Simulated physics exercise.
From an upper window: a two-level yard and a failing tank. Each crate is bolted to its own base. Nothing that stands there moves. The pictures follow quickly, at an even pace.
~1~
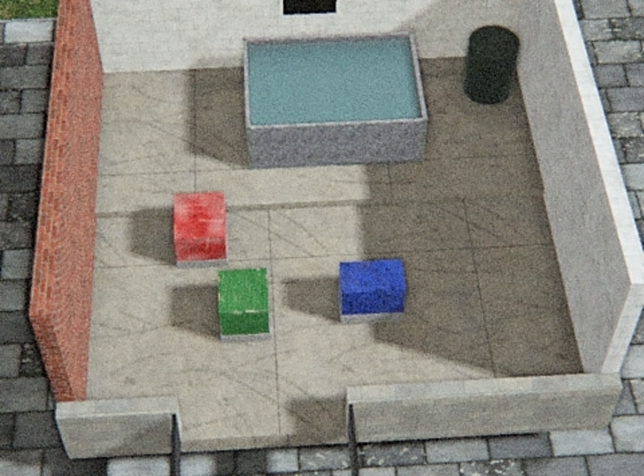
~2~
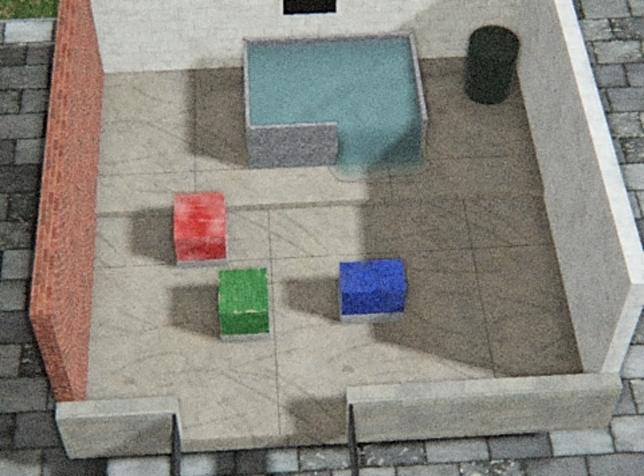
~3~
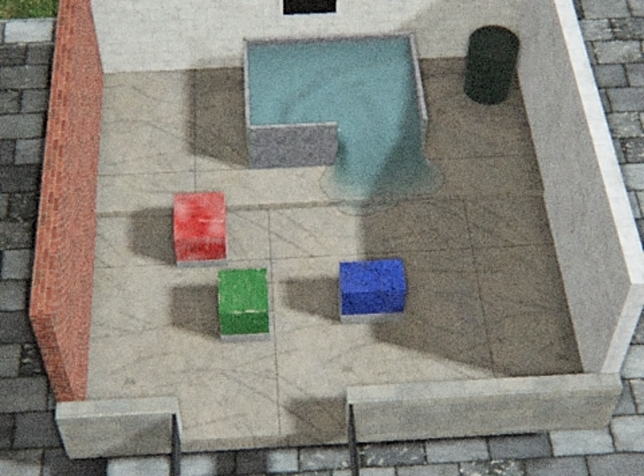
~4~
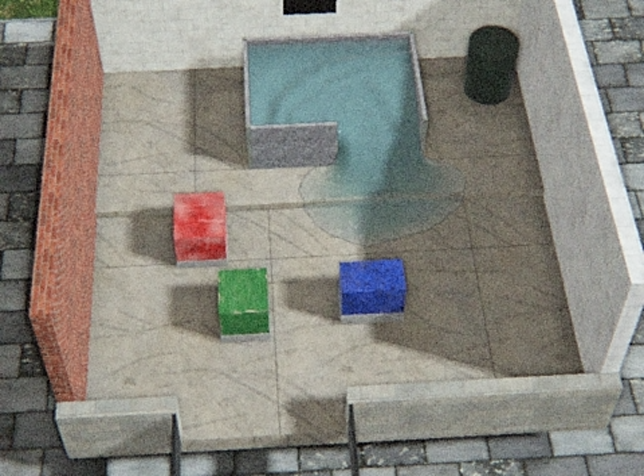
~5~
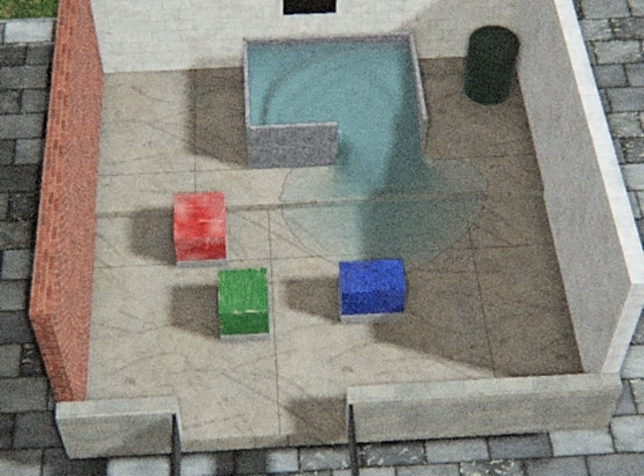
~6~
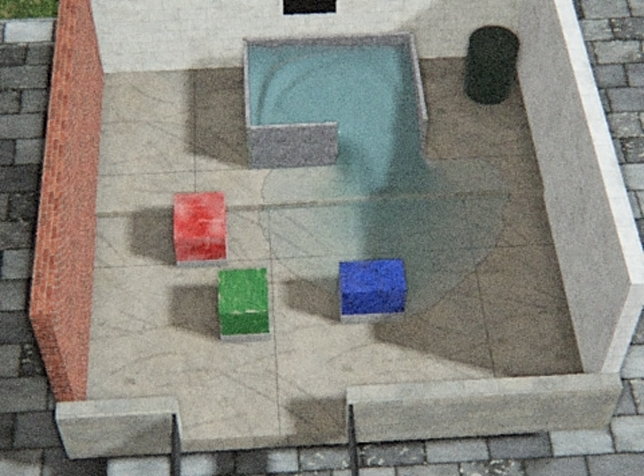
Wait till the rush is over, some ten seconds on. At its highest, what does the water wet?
One by one: The red crate is soaked; the green crate is soaked; the blue crate is soaked.
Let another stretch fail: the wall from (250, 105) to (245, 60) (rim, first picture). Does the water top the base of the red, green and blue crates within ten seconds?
In short: Red crate gets wet; green crate is spared; blue crate stays dry.
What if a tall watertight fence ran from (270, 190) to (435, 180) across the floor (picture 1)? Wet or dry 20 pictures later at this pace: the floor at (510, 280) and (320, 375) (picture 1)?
As listed: Covered, clear.
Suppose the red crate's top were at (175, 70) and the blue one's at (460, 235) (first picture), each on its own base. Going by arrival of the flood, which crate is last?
The one in red.
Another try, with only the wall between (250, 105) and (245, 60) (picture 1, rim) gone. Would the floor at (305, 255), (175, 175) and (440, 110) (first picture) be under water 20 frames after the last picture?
One after the other: Clear, covered, not flooded.
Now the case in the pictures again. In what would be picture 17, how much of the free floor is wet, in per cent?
I make it 45 per cent.
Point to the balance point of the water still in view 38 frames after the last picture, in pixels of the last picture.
Close to (349, 259).
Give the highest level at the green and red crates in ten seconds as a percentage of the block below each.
In turn 170 and 140 per cent.
A moment on, water covers 35 % of the floor; the red crate water round its plinth, the green crate water round its plinth, the blue crate water round its plinth.
Next, water covers 45 % of the floor; the red crate water round its plinth, the green crate water round its plinth, the blue crate water round its plinth.
Then, water covers 55 % of the floor; the red crate water round its plinth, the green crate water round its plinth, the blue crate water round its plinth.
Later, water covers 75 % of the floor; the red crate water round its plinth, the green crate water round its plinth, the blue crate water round its plinth.
In the end, water covers 80 % of the floor; the red crate was topped, the green crate was topped, the blue crate was topped.
